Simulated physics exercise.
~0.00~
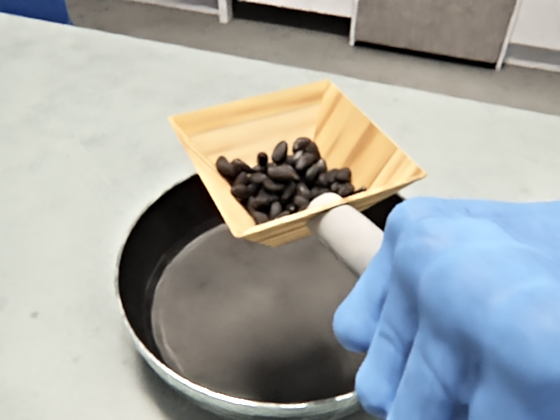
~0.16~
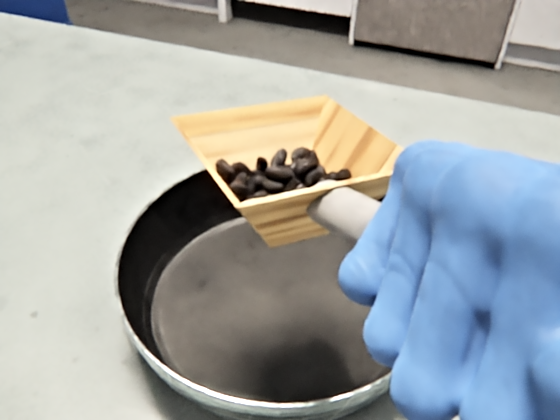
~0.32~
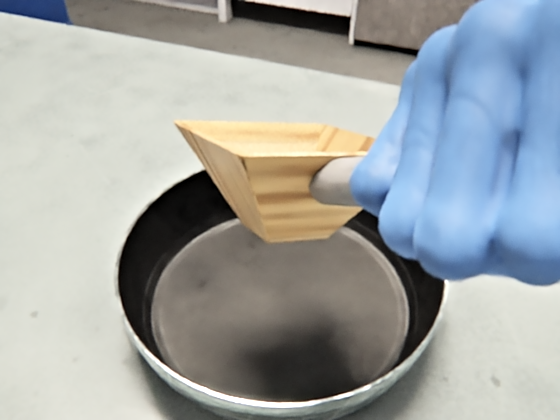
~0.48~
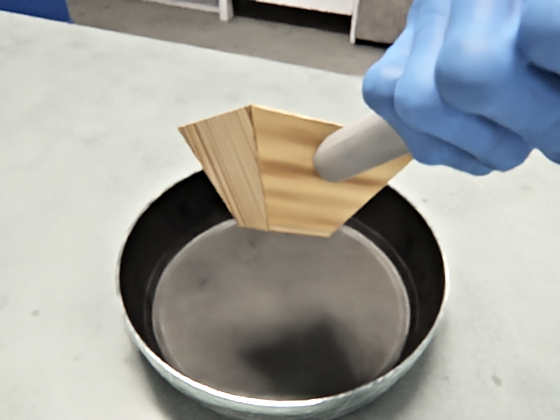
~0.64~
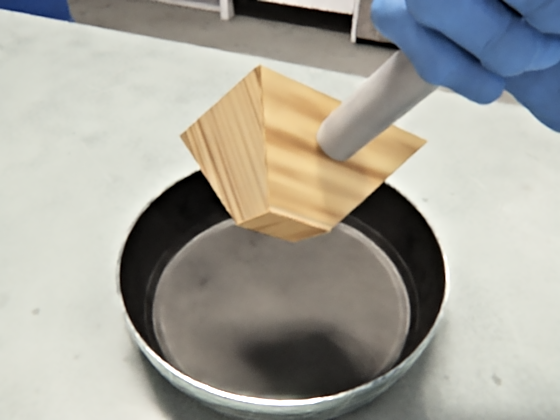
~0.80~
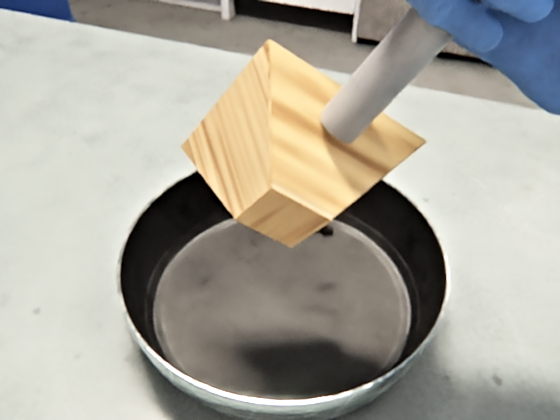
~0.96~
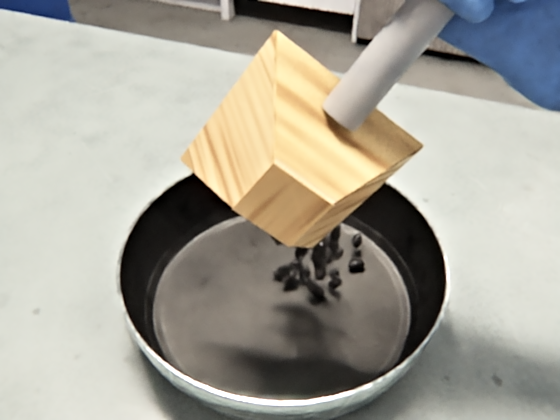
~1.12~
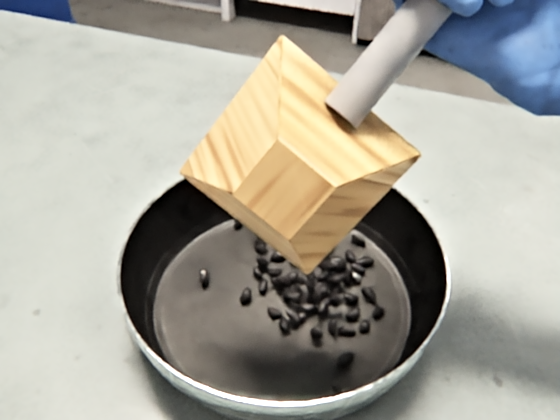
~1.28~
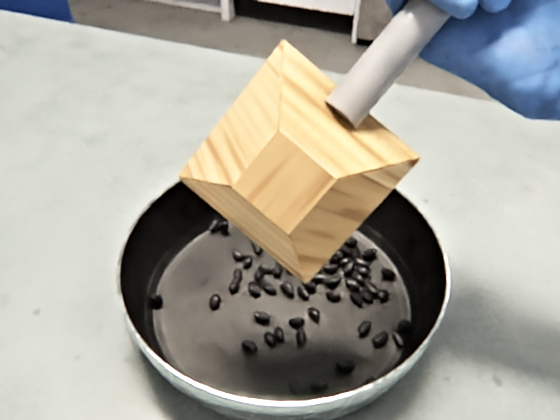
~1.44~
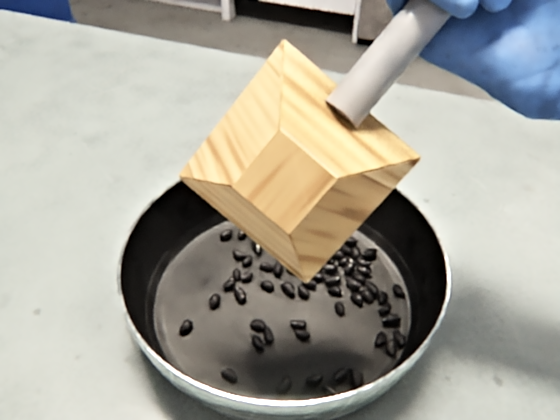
Above a dark pan, a gloved hand tips a wooden scoop, scattering black beans inside.
